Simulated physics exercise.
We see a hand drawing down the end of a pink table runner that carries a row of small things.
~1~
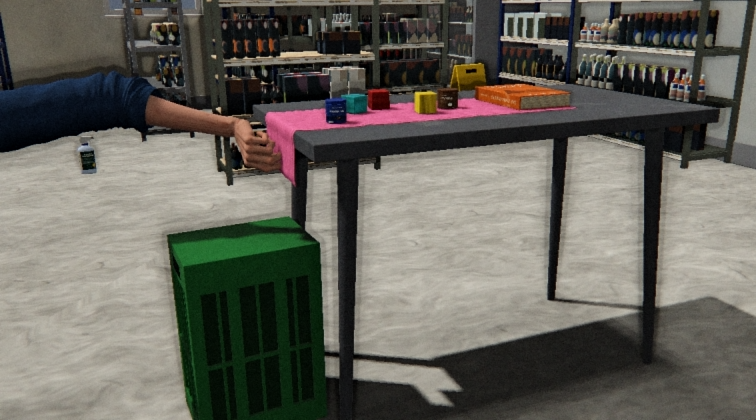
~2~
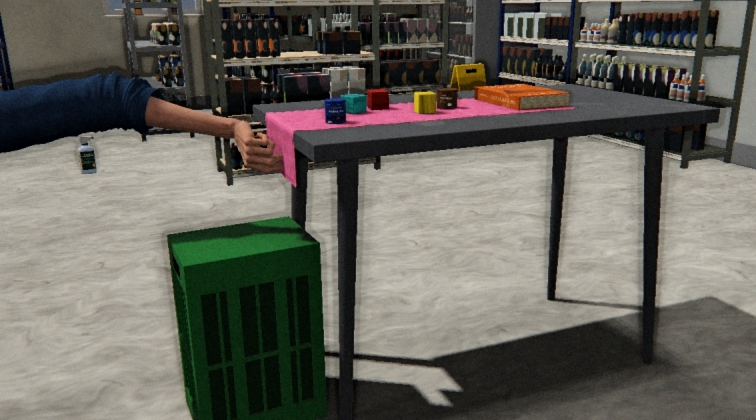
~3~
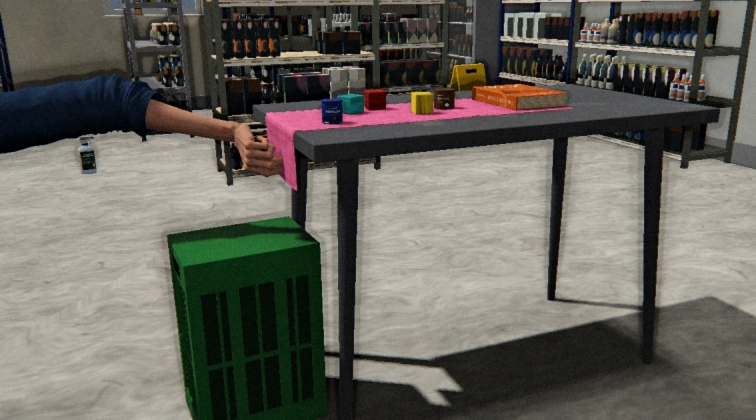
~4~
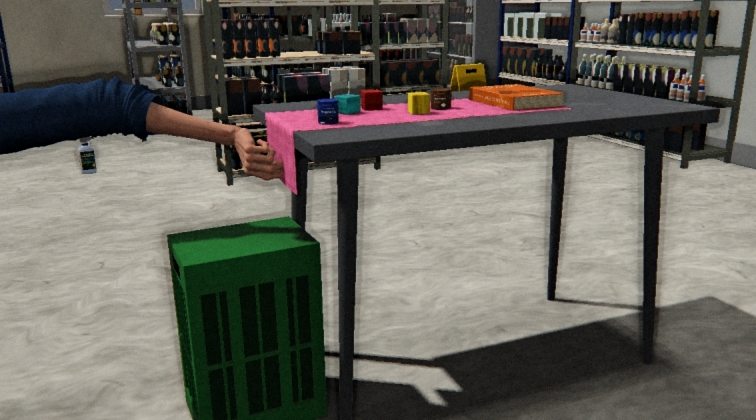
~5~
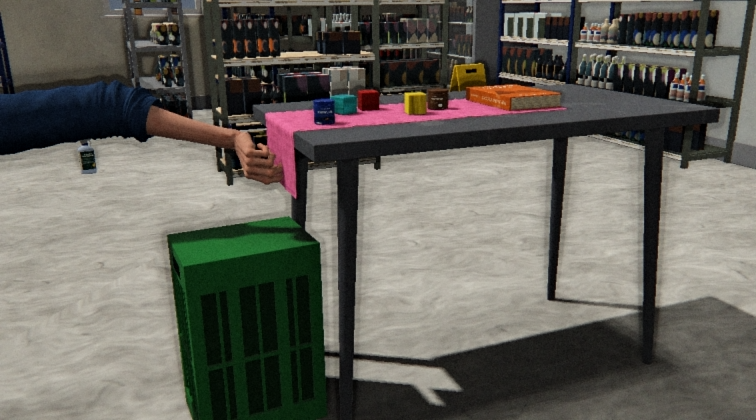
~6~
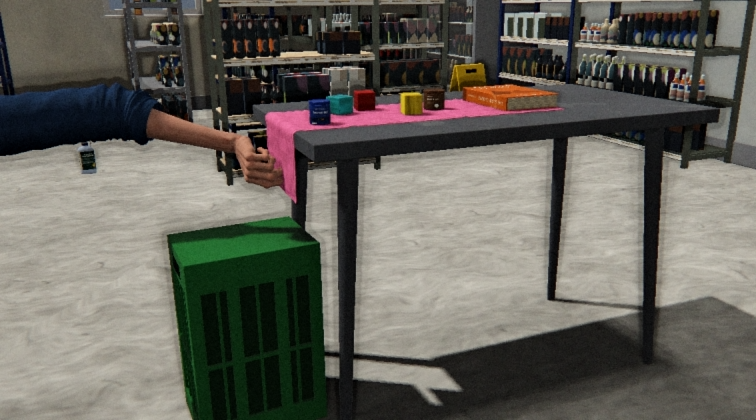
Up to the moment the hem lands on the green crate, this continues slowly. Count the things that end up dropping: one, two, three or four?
One ends up below.
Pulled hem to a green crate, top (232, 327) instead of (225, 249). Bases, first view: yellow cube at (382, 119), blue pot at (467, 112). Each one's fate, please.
In the end the yellow cube gets dislodged; meanwhile the blue pot rides it out.
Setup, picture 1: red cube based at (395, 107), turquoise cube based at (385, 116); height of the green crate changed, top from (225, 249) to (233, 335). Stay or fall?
The red cube? Lost. The turquoise cube? Lost.
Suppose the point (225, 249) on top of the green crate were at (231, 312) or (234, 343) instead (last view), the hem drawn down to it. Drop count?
3 and 4.
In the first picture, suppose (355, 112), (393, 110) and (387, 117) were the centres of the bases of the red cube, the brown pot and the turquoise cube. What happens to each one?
The red cube stays aboard, the brown pot stays aboard, the turquoise cube stays aboard.
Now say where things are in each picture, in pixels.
In the first frame, hem (296, 187); blue pot (336, 99); turquoise cube (354, 95); red cube (379, 91); yellow cube (426, 93); brown pot (448, 89); top of the crate (225, 249).
In the second frame, hem (297, 187); blue pot (335, 100).
In the third frame, hem (297, 191); turquoise cube (351, 96).
In the fourth frame, hem (297, 195); red cube (372, 91); top of the crate (225, 249).
In the fifth frame, hem (296, 199); yellow cube (415, 94).
In the sixth frame, hem (296, 204); blue pot (319, 101); turquoise cube (339, 96); red cube (364, 91); yellow cube (411, 94); brown pot (434, 90).
Soon after, hem near (283, 215); all still up.
Then, hem on the crate; blue pot gone.
At rest, hem on the crate; blue pot gone. Over the edge go one.
